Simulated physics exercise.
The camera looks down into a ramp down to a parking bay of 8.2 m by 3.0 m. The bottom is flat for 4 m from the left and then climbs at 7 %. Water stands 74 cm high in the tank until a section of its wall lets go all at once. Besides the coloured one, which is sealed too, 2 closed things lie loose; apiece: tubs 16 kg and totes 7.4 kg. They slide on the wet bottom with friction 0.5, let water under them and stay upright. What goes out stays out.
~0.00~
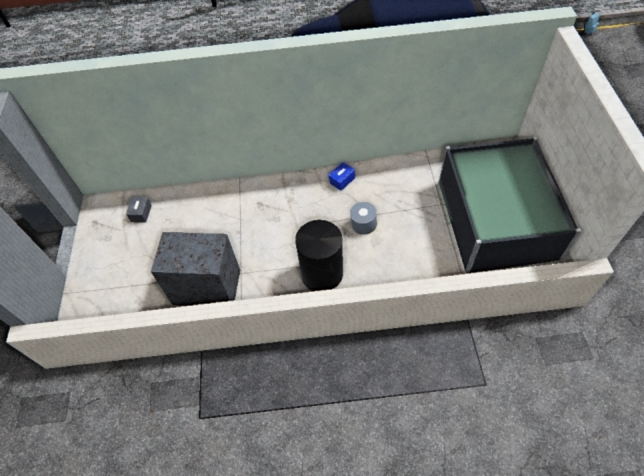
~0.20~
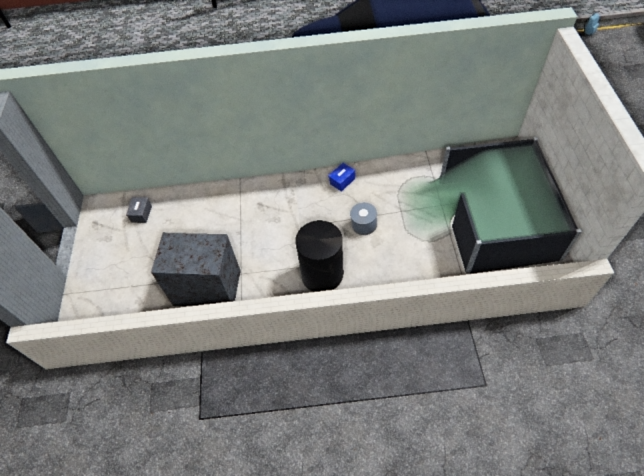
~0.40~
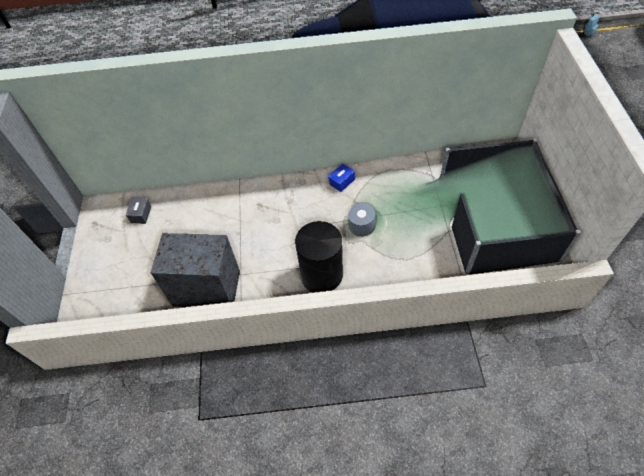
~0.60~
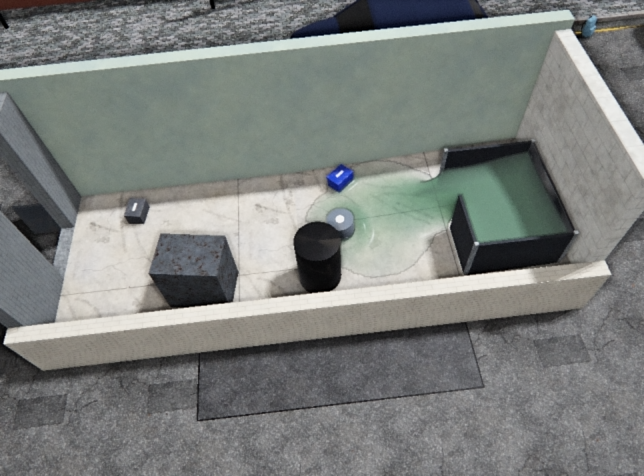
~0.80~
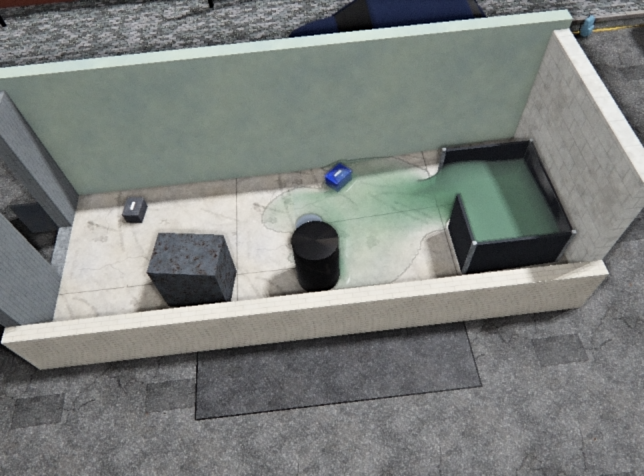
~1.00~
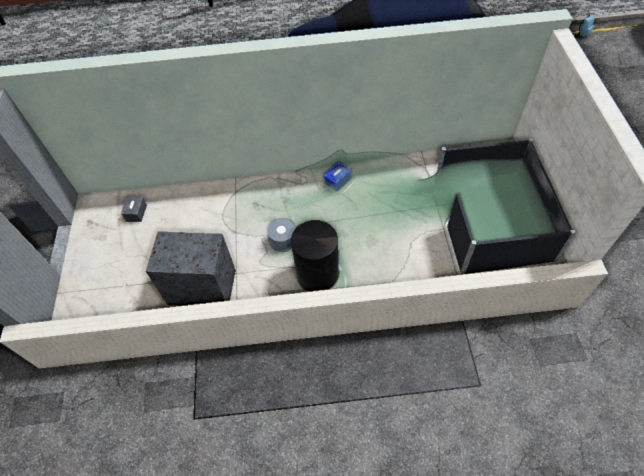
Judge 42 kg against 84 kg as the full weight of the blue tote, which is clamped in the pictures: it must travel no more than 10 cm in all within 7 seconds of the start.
Verdict: Only the higher weight holds it.
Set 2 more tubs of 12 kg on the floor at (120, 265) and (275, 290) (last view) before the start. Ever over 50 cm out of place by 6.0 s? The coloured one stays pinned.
In that order: More, less.
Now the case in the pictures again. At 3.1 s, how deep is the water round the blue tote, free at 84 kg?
Roughly 13 cm.
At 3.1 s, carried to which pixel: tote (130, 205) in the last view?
Near (76, 191).
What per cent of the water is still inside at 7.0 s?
Some 62 per cent remains.
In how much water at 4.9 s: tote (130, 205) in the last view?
About 11 cm.
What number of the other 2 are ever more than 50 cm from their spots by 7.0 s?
I count 2.
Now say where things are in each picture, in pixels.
In the first picture, the blue tote at (342, 172), on the bottom; water covers 2.6 m2; 0 of 3 have shifted.
In the second picture, the blue tote at (343, 173) rests on the ground; 3.5 m2 under water; 0 of 3 have shifted.
In the third picture, the blue tote at (342, 173) rests on the ground; water covers 4.9 m2; 0 of 3 have shifted.
In the fourth picture, the blue tote at (341, 174), on the bottom; 6.4 m2 under water; 1 of 3 have shifted.
In the fifth picture, the blue tote at (339, 173) rests on the ground; 8.0 m2 under water; 1 of 3 have shifted.
In the sixth picture, the blue tote at (338, 173) rests on the ground; water covers 9.7 m2; 1 of 3 have shifted.
After 1.4 s the blue tote would be 32 cm from its start with 42 kg and 0 cm from its start with 84 kg; 12 cm of water round it then.
After 3.1 s the blue tote would be 214 cm from its start with 42 kg and 0 cm from its start with 84 kg; 13 cm of water round it then.
After 4.9 s the blue tote would be 221 cm from its start with 42 kg and 0 cm from its start with 84 kg; 9 cm of water round it then.
After 7.0 s the blue tote would be 221 cm from its start with 42 kg and 0 cm from its start with 84 kg; 6 cm of water round it then.
